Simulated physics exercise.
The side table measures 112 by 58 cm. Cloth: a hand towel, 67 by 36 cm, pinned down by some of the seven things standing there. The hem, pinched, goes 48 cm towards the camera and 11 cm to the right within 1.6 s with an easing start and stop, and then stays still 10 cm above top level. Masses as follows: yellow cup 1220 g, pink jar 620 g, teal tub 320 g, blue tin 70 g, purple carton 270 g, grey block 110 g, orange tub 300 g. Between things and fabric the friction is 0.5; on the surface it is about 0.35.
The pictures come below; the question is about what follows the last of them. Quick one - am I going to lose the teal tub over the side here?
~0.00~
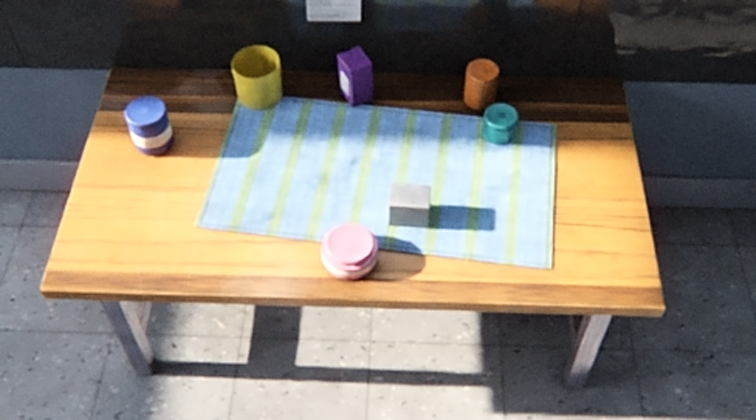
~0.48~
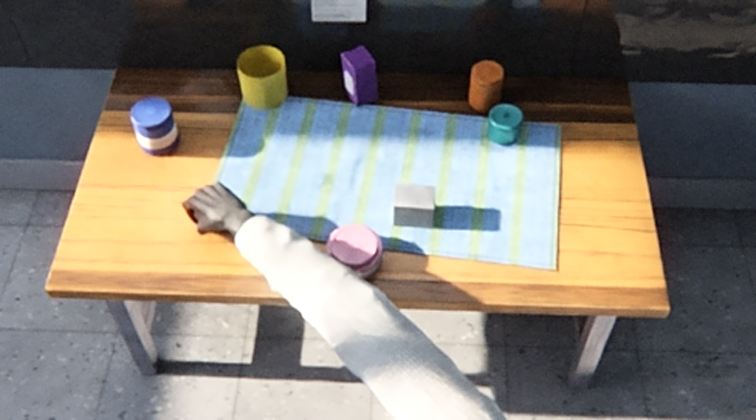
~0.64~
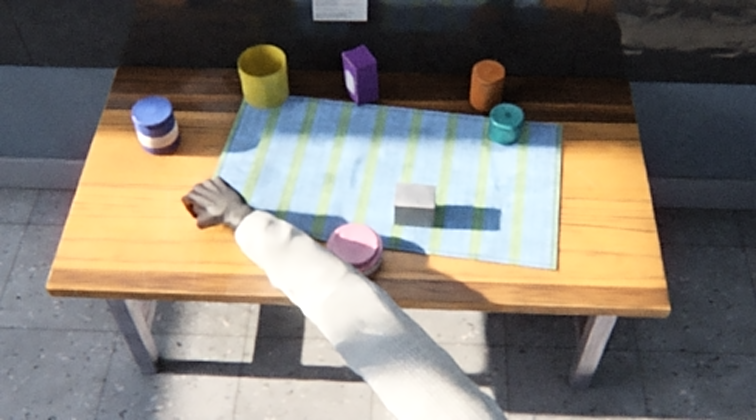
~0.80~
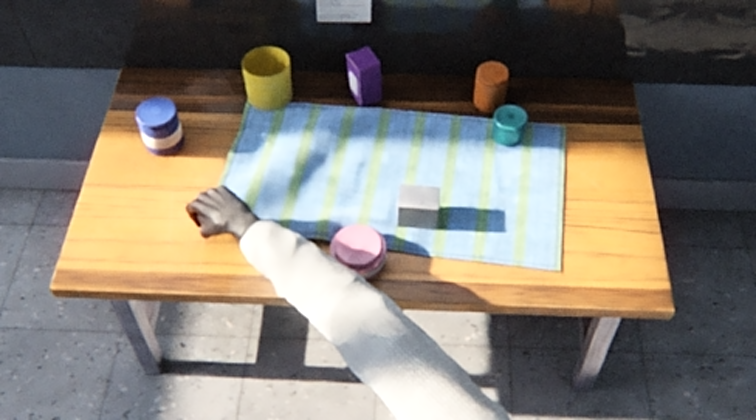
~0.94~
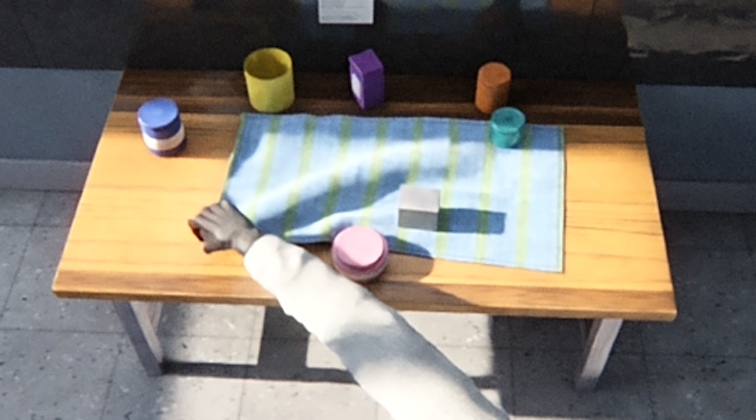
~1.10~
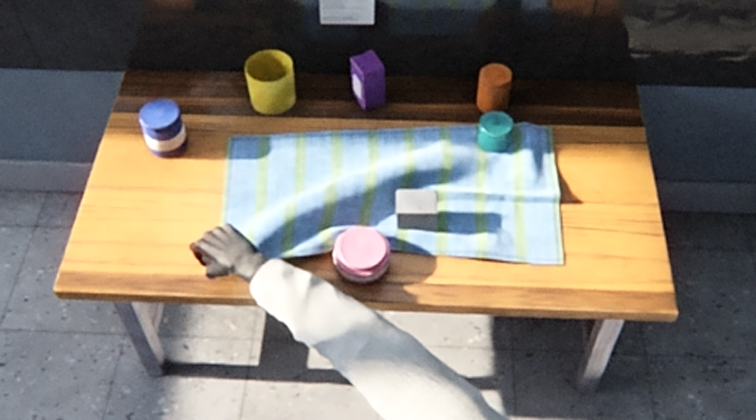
No, it stays on top.
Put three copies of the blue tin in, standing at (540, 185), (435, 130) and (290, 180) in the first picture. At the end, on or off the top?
Taking them one by one: Is left on top, then is left on top, then is lost.
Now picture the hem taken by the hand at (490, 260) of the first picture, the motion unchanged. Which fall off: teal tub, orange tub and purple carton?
Result: Teal tub leaves the top; orange tub keeps its place; purple carton keeps its place.
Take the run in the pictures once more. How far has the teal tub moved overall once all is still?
Teal tub: 35 cm.
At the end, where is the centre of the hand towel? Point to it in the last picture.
Close to (313, 293) in pixels.
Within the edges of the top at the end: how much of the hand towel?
About 40 per cent.
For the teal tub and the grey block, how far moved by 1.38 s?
Estimate: Teal tub near 10 cm, grey block near 6 cm.
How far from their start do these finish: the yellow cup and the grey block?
So the yellow cup goes 0 cm, and the grey block lands off the top.
At 1.4 s, 95 % of the hand towel is still over the top; teal tub 12 cm off its start, grey block 6 cm off its start, pink jar 4 cm off its start.
At 1.7 s, 80 % of the hand towel is still over the top; teal tub 24 cm off its start, grey block 13 cm off its start, pink jar 12 cm off its start.
At 1.9 s, 55 % of the hand towel is still over the top; teal tub 32 cm off its start at (373, 177), pink jar over the edge, grey block 19 cm off its start at (384, 281).
At 2.2 s, 45 % of the hand towel is still over the top; teal tub 36 cm off its start, grey block 27 cm off its start, pink jar over the edge.
At 3.8 s, 40 % of the hand towel is still over the top; teal tub 37 cm off its start at (362, 205), grey block over the edge, pink jar over the edge.
